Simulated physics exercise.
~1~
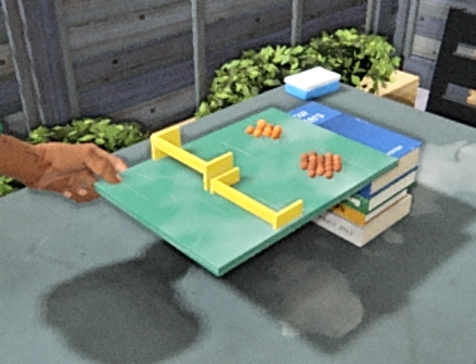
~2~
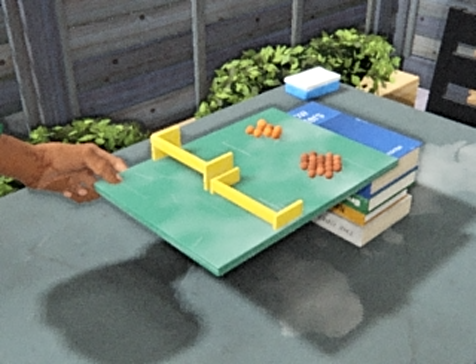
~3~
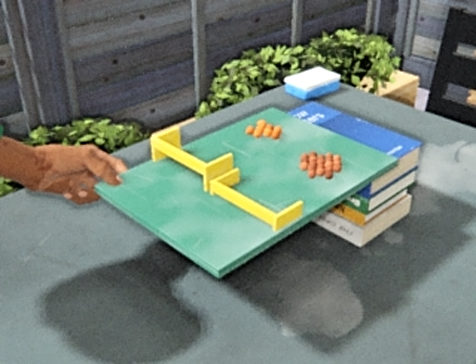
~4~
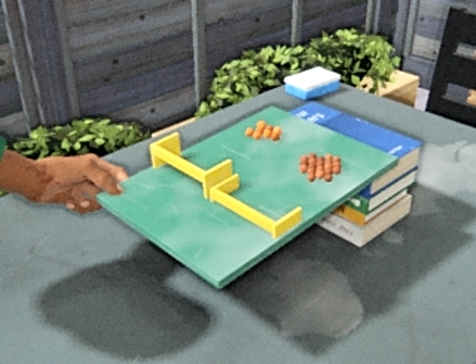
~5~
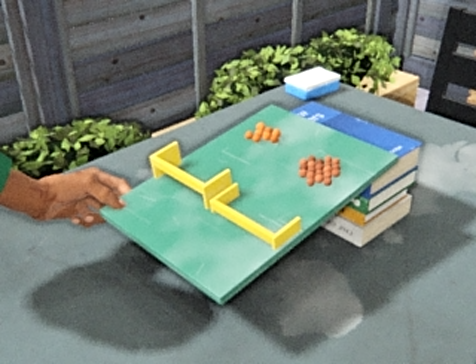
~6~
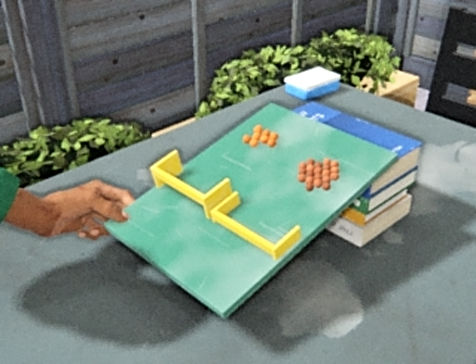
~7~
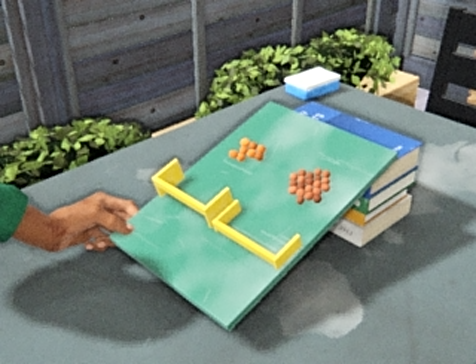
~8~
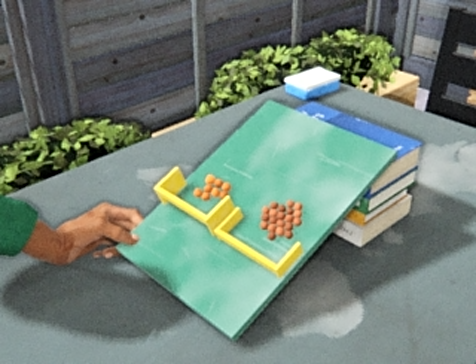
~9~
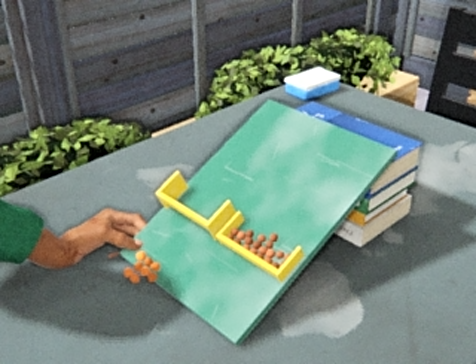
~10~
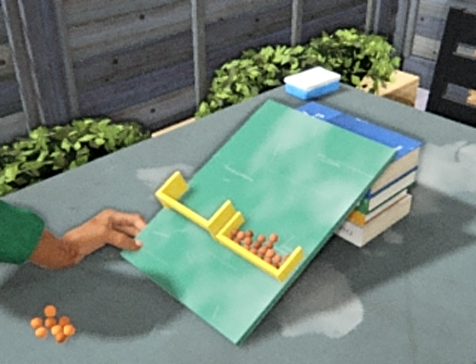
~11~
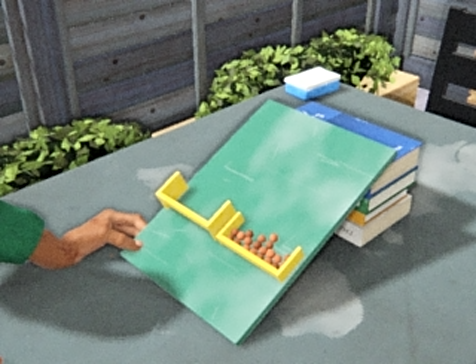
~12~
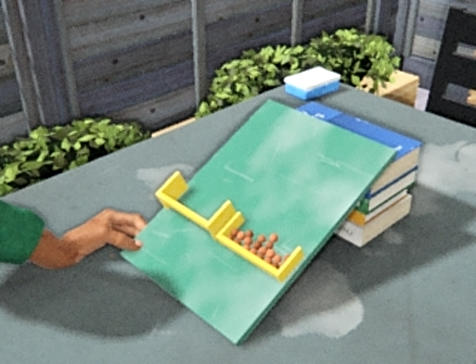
A hand lowered one end of a green board propped on a stack of books, and two clusters of small orange-brown balls slid down it; the nearer cluster stopped behind its yellow gate, while the farther one slipped past and rolled out of view.
